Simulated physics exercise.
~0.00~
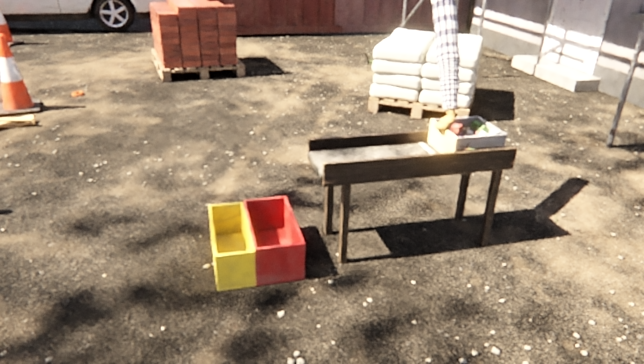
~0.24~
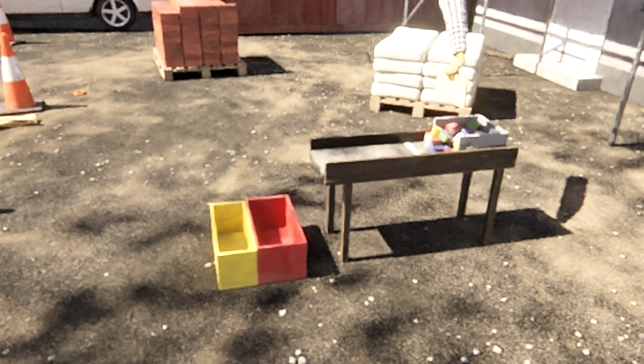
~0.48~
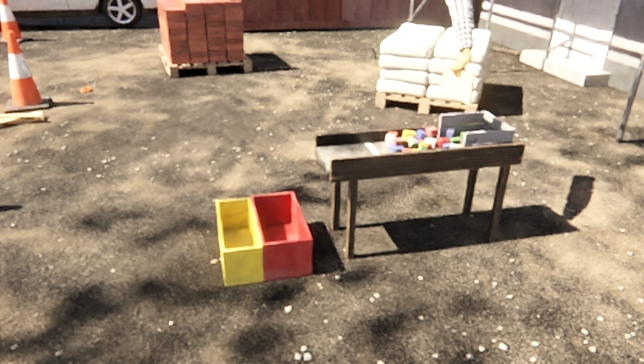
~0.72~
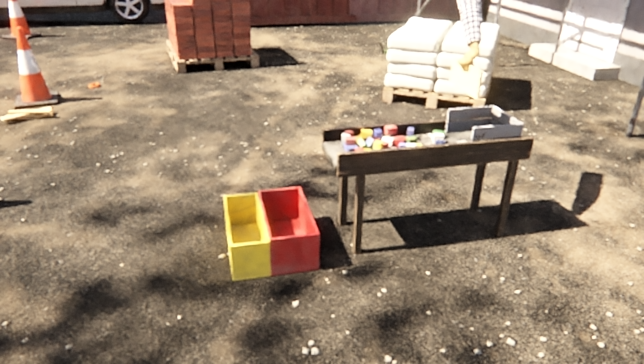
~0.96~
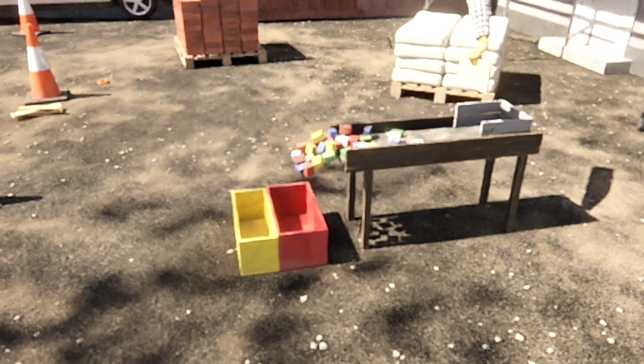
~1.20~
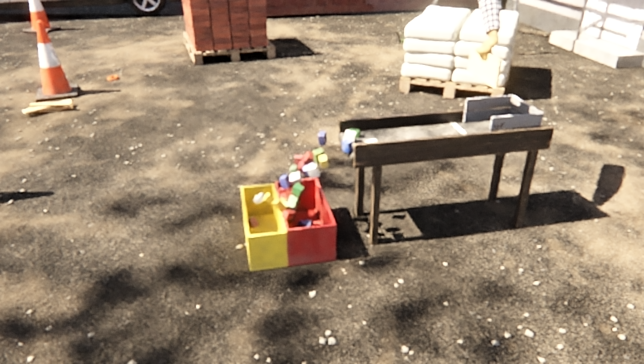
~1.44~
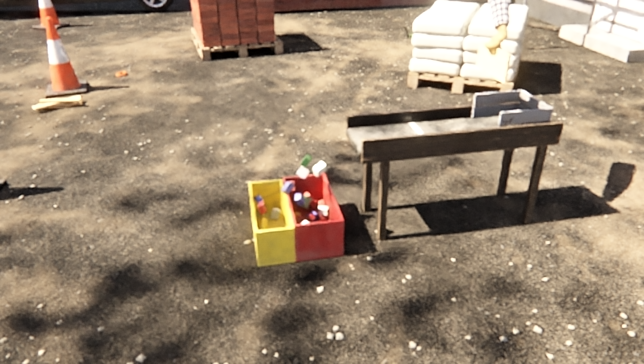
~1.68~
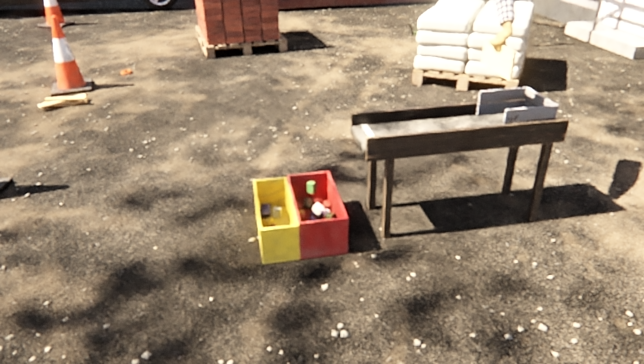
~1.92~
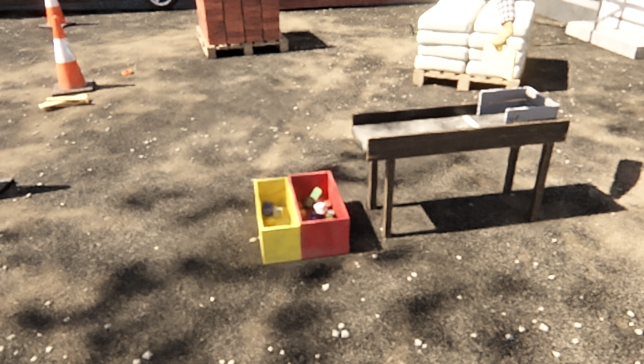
At first, a pen of colourful toy bricks sits at the right end of a dark, table-like belt on a paved yard, with a red bin and a yellow bin on the ground beyond its left end. The pen's gate lifts, and the bricks spread out and travel left along the belt as the view shifts slightly. They reach the end and spill off in a loose cluster, tumbling down toward the bins. The last few drop in, leaving the belt empty. Finally the bricks lie still, more in the red bin than in the yellow one.
